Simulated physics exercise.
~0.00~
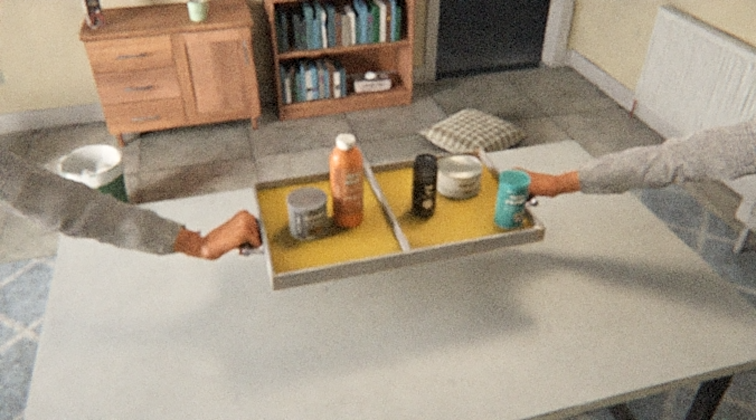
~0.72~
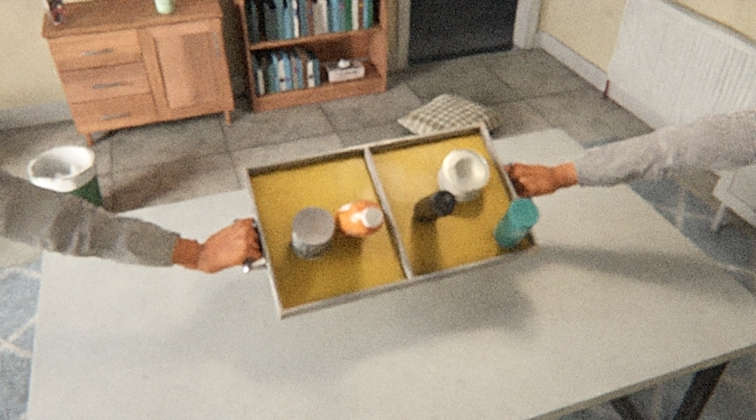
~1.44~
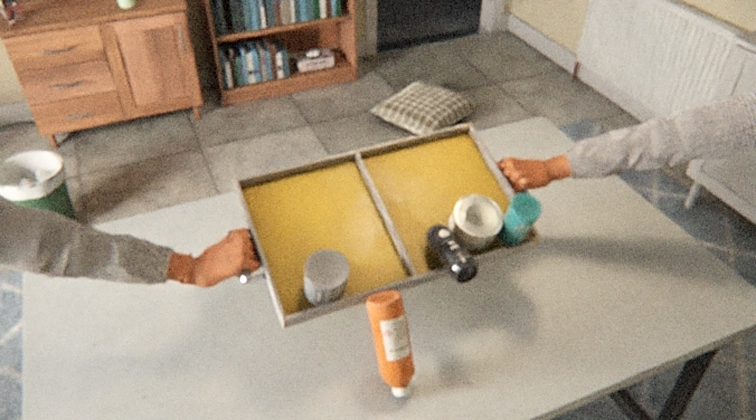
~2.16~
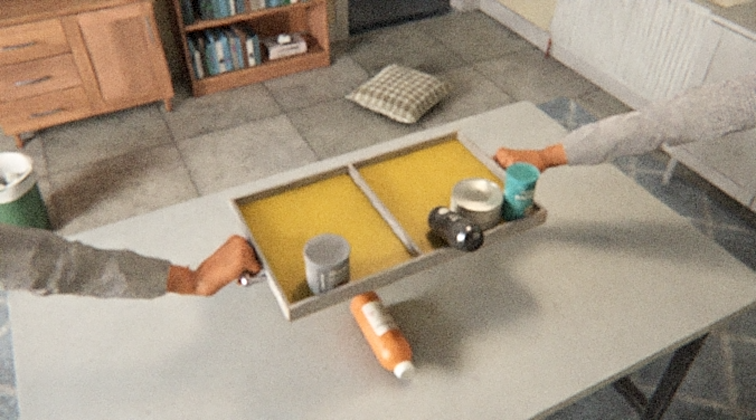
To begin with, two hands hold a yellow-lined tray level above a pale table, carrying an orange bottle, a black can, a grey tin, a white tub and a turquoise tin. The hands tip the tray steeply with its near edge down, and the bottle and black can topple. The grey tin and white tub slide to the near rim, while the orange bottle goes over it, upside down. The tray then swings back toward level. Finally, the bottle lies on the table, the black can lies on the tray, and the turquoise tin stands upright again.
